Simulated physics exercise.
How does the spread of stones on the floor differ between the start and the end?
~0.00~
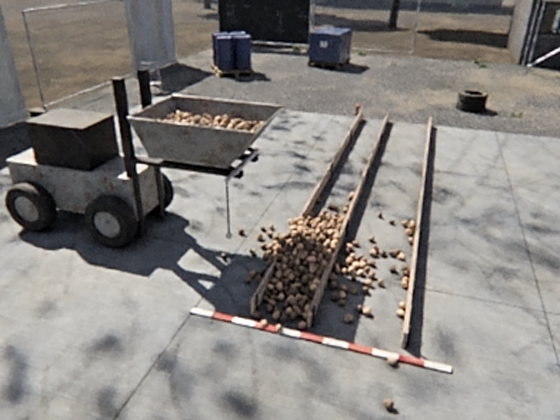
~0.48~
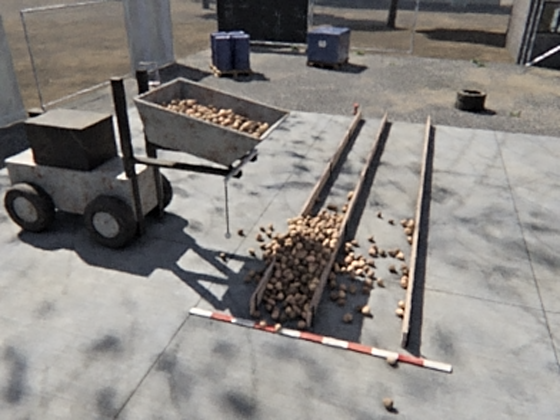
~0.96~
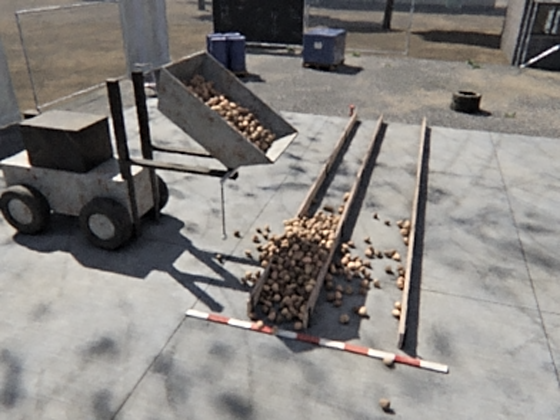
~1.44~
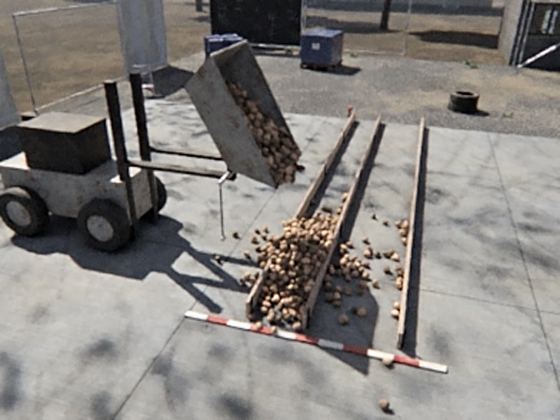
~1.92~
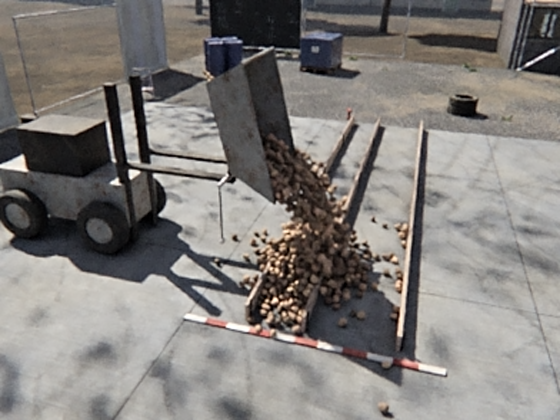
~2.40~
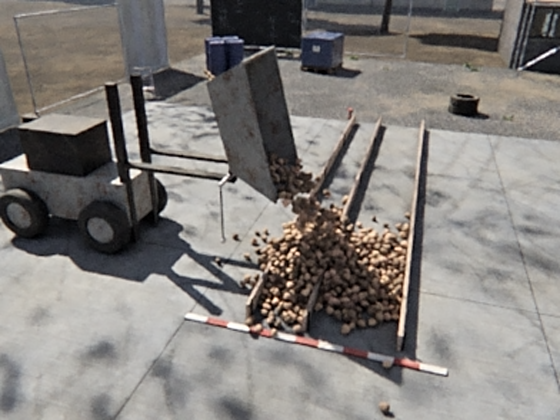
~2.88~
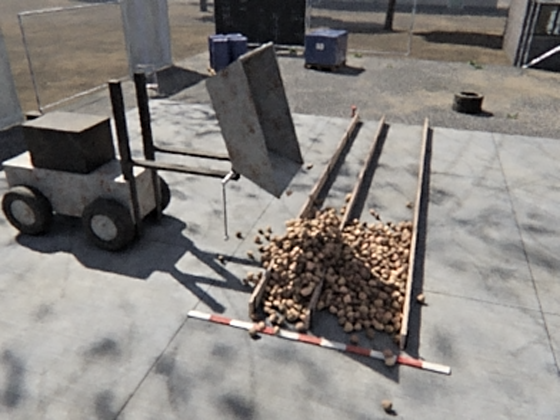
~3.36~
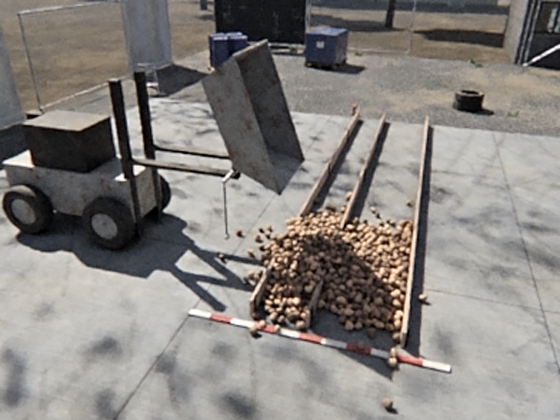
At the start the floor stones are heaped mostly in the near bay, with only a few scattered in the far one. By the end a much larger pile reaches further right and covers the front part of both bays.
